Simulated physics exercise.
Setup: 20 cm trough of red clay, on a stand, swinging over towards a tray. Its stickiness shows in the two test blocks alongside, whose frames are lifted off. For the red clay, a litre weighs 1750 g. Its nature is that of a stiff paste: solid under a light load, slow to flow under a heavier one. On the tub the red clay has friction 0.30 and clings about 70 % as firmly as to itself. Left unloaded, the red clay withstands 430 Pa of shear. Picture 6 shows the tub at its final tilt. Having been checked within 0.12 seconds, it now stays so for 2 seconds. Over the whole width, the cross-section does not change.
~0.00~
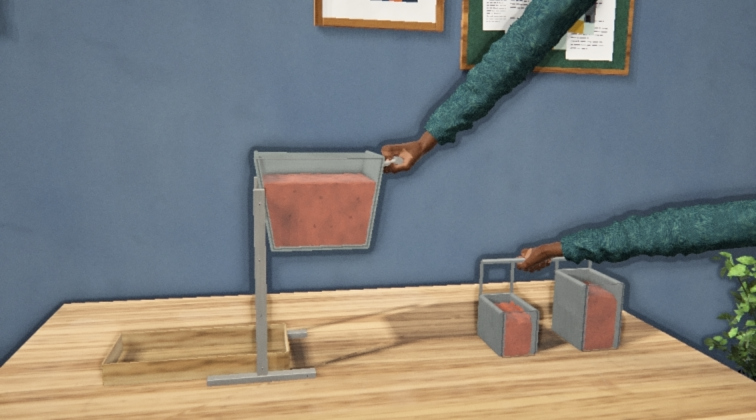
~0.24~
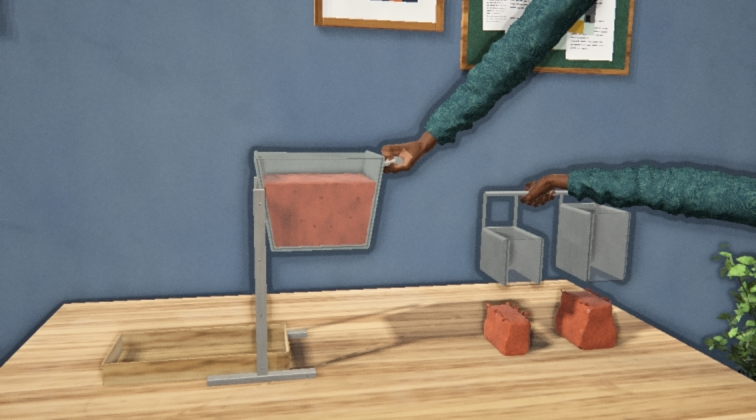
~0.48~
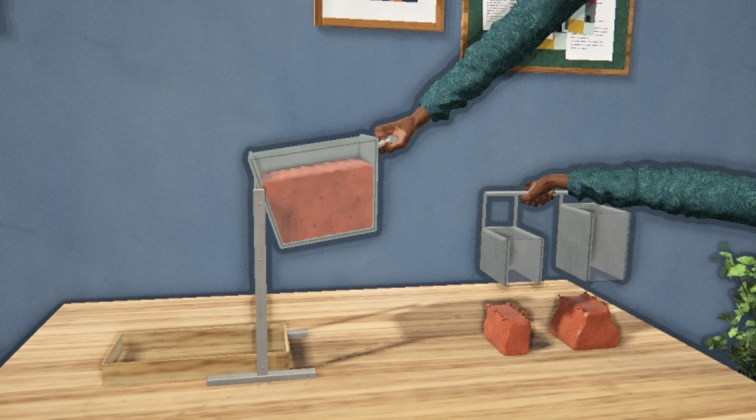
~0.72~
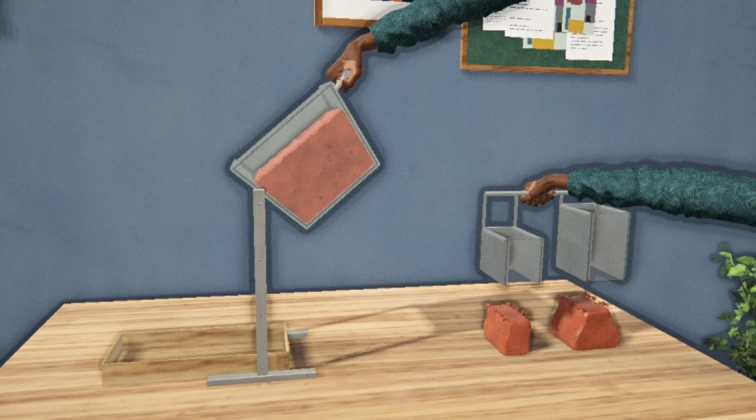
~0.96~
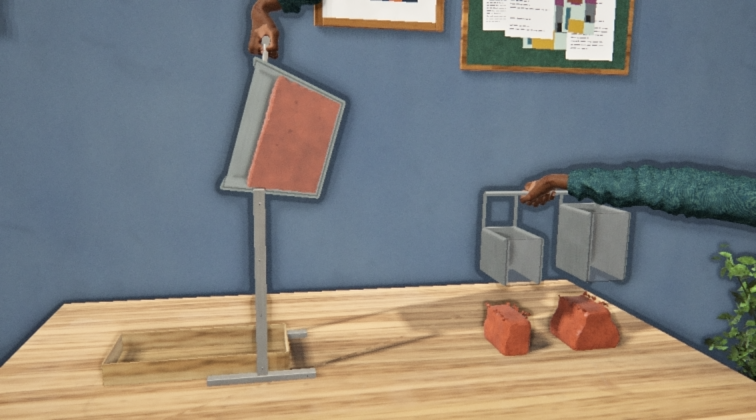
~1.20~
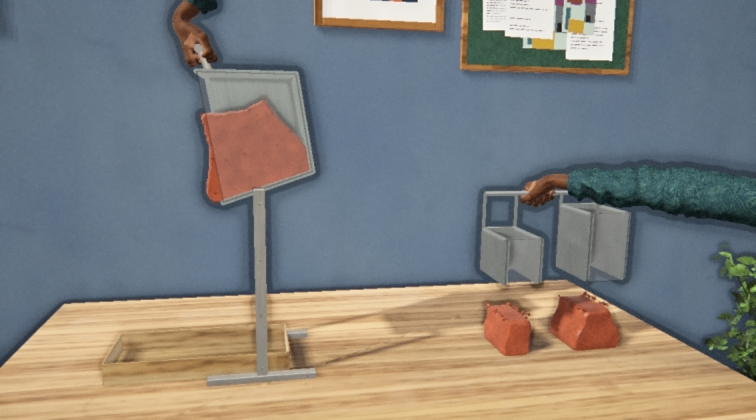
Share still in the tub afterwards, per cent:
Near 29 %.
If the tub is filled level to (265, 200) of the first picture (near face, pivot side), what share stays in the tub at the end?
I'd put it close to 35 in a hundred.
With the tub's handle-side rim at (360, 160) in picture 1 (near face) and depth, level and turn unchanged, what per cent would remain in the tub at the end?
In that case some 35 per cent.
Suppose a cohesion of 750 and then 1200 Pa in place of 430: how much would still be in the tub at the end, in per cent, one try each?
The answers, in order, are 35 % and 18 %.
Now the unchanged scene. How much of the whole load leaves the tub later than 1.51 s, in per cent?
I reckon it's around 2 in a hundred.
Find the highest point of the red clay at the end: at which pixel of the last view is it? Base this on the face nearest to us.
I'd say it peaks at roughly (305, 153) in the last picture.
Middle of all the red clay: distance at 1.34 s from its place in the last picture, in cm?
It has gone close to 11 cm.
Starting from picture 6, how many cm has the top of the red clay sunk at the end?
11 cm or so.
After 1.34 s, the tub is at 99 degrees and holds 51 %.
After 1.51 s, the tub is at 99 degrees and holds 31 %.
After 1.68 s, the tub is at 99 degrees and holds 29 %.
After 1.85 s, the tub is at 99 degrees and holds 29 %.
After 3.20 s, at the end, the tub is at 99 degrees and holds 29 %.
